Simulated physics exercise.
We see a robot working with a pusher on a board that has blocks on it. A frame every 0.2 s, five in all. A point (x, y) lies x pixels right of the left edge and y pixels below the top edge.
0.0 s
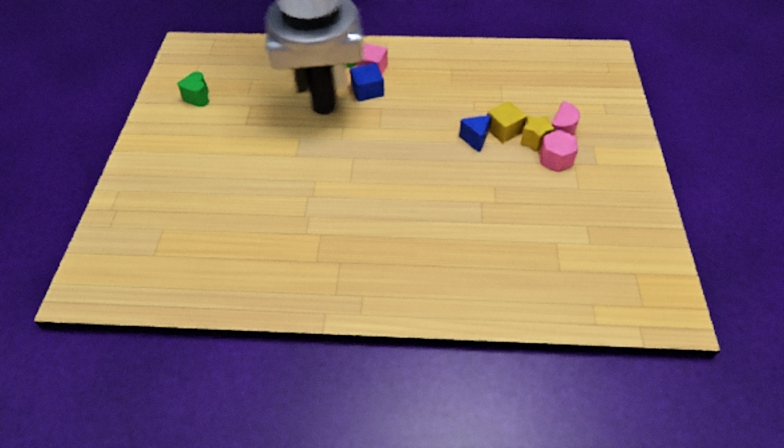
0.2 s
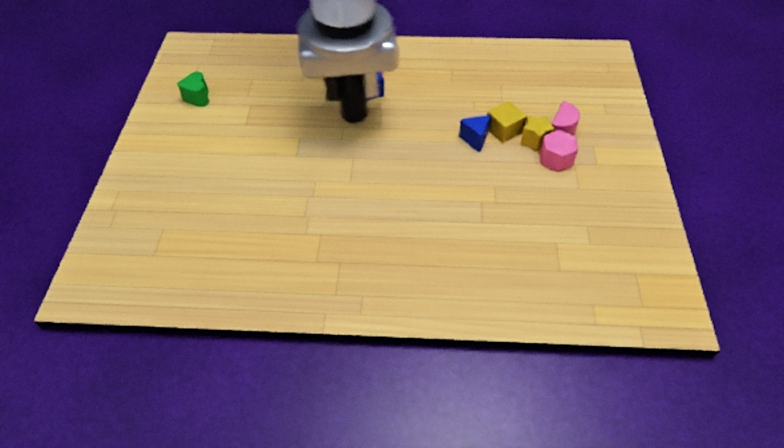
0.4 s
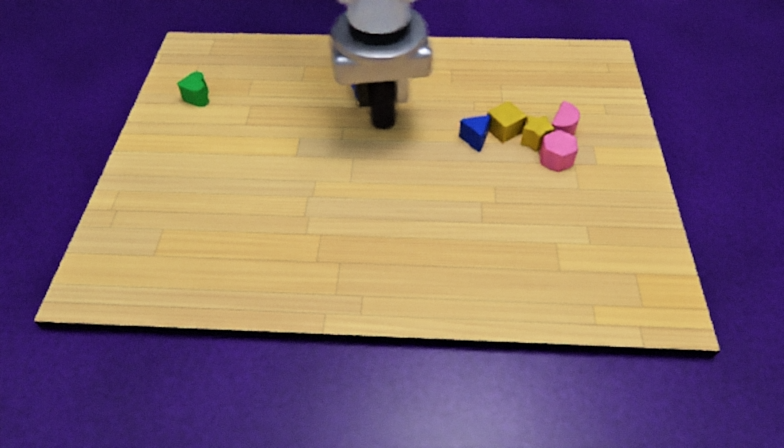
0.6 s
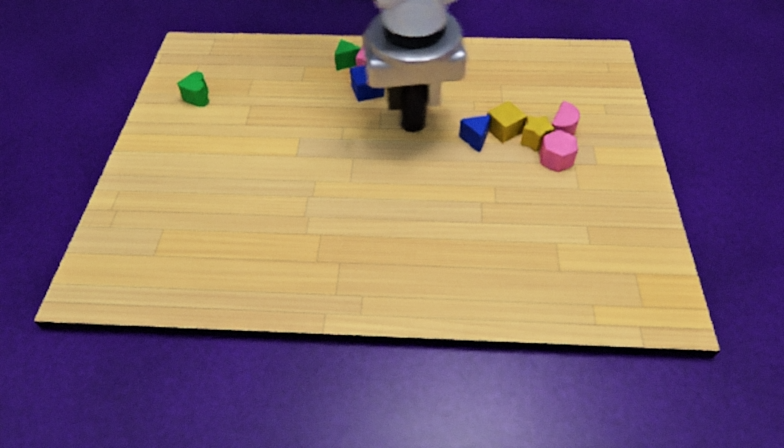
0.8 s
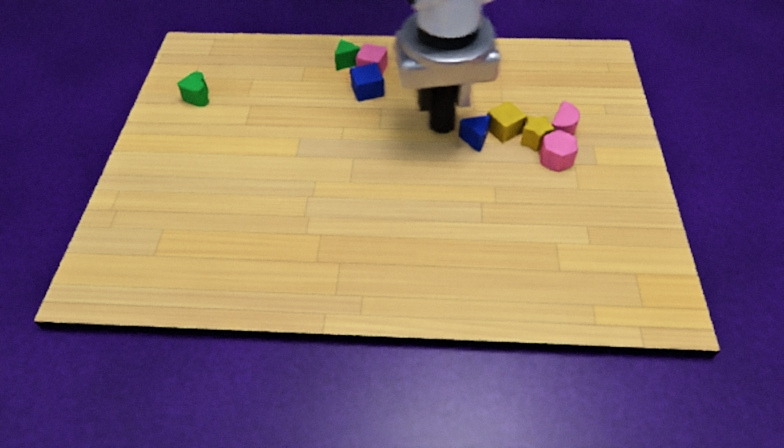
A robot's dark pusher moves steadily rightward across the upper part of a wooden board, passing in front of a blue block and nearing a blue triangular block beside yellow and pink ones, while the blocks stay still.
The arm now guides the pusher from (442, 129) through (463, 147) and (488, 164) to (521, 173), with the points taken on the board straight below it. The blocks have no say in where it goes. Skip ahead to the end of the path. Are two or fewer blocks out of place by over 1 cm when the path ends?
Yes, that is how it ends up.
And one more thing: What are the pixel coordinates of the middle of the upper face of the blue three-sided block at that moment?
About (508, 134).
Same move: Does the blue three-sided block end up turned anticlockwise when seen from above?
The answer is yes.
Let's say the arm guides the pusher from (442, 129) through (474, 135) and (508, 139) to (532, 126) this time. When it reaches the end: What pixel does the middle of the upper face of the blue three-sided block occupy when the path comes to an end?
Close to (508, 140).
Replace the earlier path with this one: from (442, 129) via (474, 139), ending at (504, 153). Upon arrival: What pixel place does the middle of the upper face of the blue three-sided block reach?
If I read the scene right, the answer is (529, 147).
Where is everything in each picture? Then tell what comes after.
Tip of the pusher (325, 106), middles of tops, blue three-sided block (478, 123), yellow square piece (507, 113), pink six-sided block (561, 142), in the first picture.
Pusher (354, 115), nothing pushed, in the second picture.
Pusher (384, 121), nothing pushed, in the third picture.
Pusher (413, 124), nothing pushed, in the fourth picture.
Pusher (442, 125), blue three-sided block (478, 123), yellow square piece (507, 113), pink six-sided block (561, 142), in the fifth picture.
The first path, step by step. One third of the way, pusher (464, 143); blue three-sided block (494, 127), turned 50° anticlockwise.
Two thirds of the way, pusher (489, 160); blue three-sided block (503, 133), turned 120° anticlockwise; yellow square piece (509, 112).
At the end, pusher (522, 169); blue three-sided block (508, 134), turned 140° anticlockwise; yellow square piece (509, 112); pink six-sided block unmoved.
